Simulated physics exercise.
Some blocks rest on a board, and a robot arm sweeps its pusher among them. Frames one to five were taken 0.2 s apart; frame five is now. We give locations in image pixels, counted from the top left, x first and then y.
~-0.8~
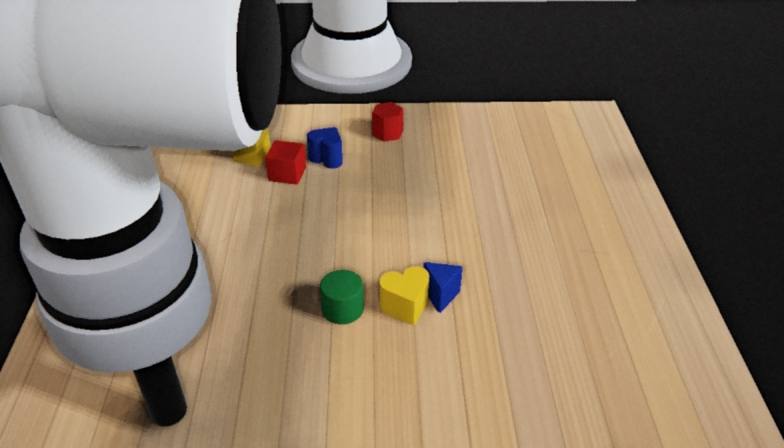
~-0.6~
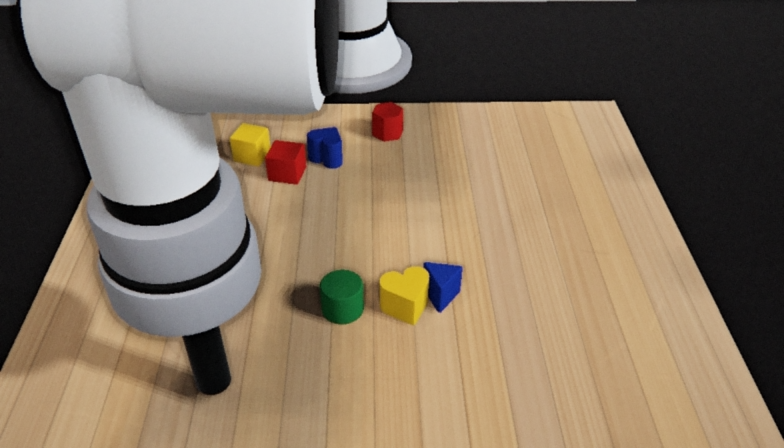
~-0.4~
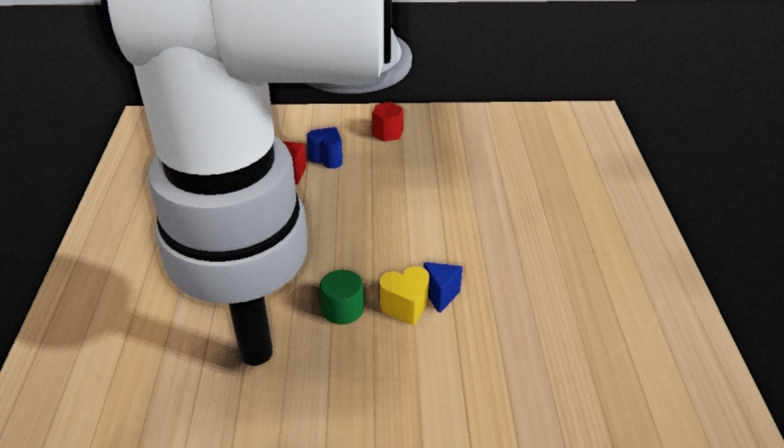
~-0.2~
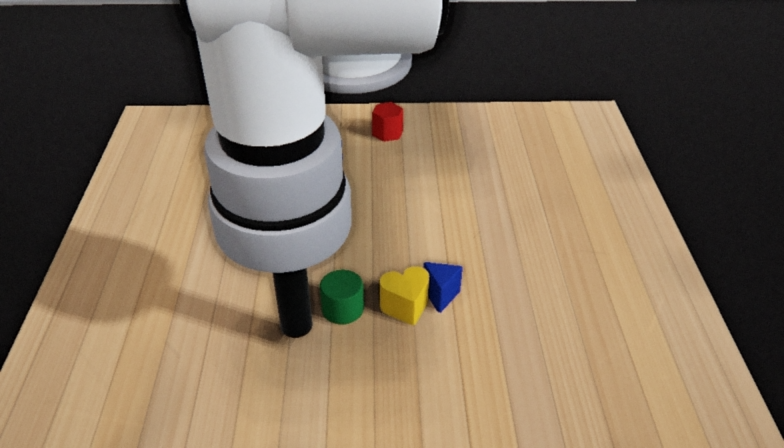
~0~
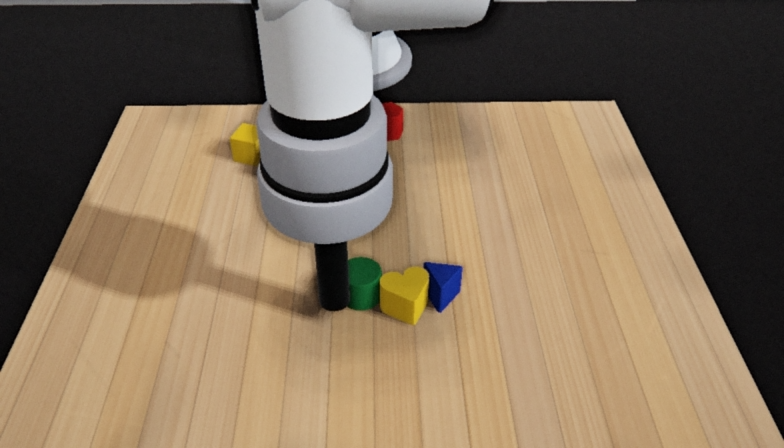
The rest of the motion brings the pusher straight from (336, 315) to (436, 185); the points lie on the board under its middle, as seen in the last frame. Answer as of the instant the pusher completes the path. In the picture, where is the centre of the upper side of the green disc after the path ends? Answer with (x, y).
Located at (421, 230).
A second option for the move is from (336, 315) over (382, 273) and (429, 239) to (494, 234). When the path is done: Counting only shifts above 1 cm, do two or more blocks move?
No, it doesn't check out.
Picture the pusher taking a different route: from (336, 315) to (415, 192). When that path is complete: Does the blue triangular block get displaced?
The answer is no.
On the path given first. One third of the way, pusher at (374, 252); green disc at (408, 237).
Two thirds of the way, pusher at (408, 209); green disc at (421, 230).
At the end, pusher at (437, 172); green disc at (421, 230); yellow heart block in place.
